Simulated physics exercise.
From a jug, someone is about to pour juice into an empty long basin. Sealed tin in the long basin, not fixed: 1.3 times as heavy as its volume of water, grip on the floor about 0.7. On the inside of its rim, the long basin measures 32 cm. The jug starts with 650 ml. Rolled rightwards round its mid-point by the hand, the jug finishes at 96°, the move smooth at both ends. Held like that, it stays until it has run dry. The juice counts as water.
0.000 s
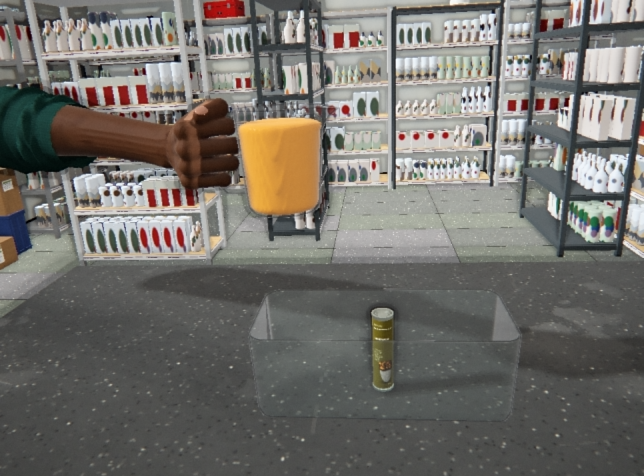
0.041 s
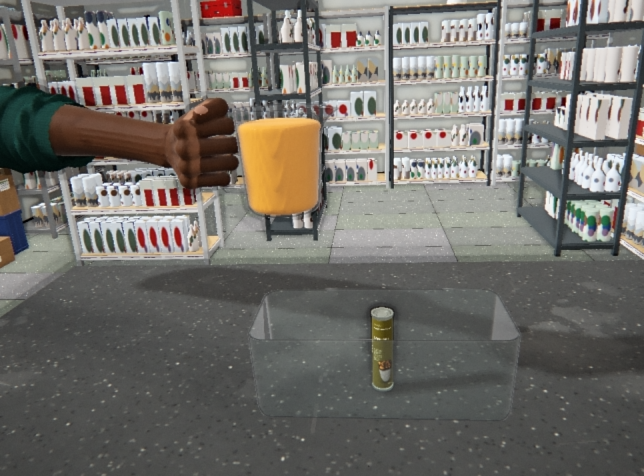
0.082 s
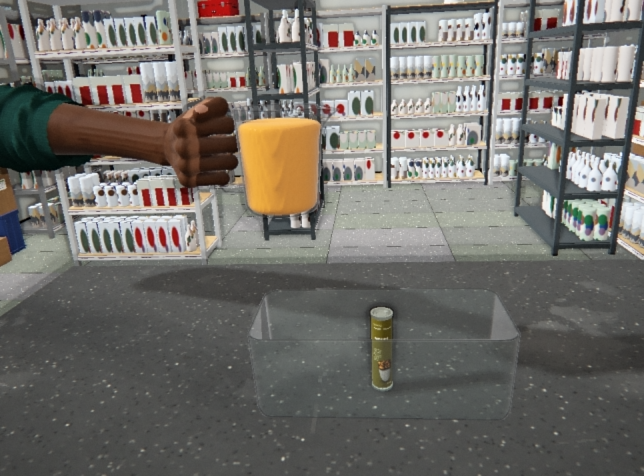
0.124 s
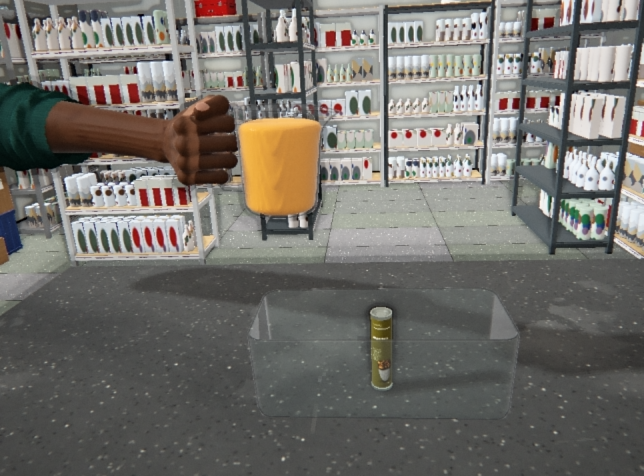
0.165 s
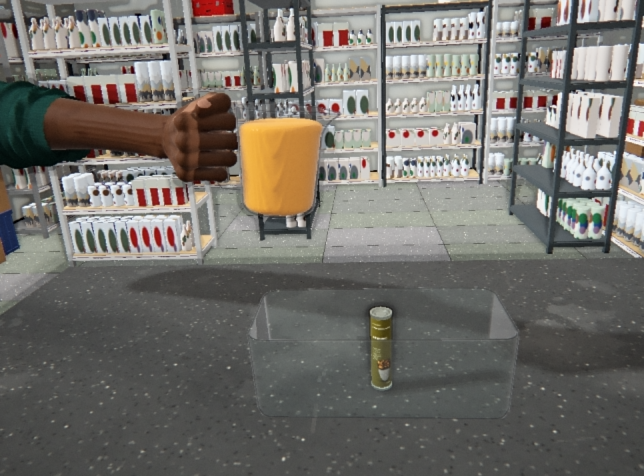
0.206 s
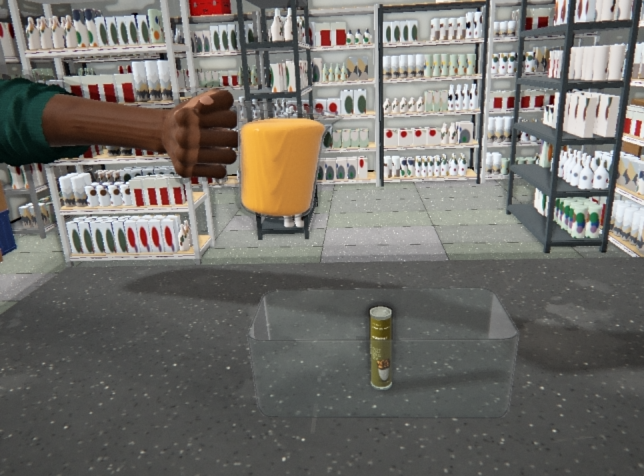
A hand holds an orange jug above a clear basin and tilts it slightly rightwards.
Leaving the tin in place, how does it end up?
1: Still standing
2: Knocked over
1.
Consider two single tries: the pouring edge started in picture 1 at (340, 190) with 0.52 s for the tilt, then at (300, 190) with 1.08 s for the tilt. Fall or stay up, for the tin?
In the first try it comes down; in the second it remains standing.
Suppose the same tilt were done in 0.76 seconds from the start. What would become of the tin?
After the tilt, the tin is still standing.
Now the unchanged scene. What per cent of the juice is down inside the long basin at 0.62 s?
Some 1 per cent.
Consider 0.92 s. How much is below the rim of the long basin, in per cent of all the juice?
Around 34 per cent of the whole.
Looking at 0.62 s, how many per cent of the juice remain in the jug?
About 84 percent.
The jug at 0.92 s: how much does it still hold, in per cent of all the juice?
Around 38 percent of it.
After 0.62 s the tilt is 59° and 85 per cent is still to pour; the tin stands where it began.
After 0.92 s the tilt is 91° and 38 per cent is still to pour; the tin stands where it began.
After 1.24 s the tilt is 96° and 7 per cent is still to pour; the tin stands where it began.
After 1.58 s the tilt is 96° and 1 per cent is still to pour; the tin stands where it began.
In the end the tin stands where it began.
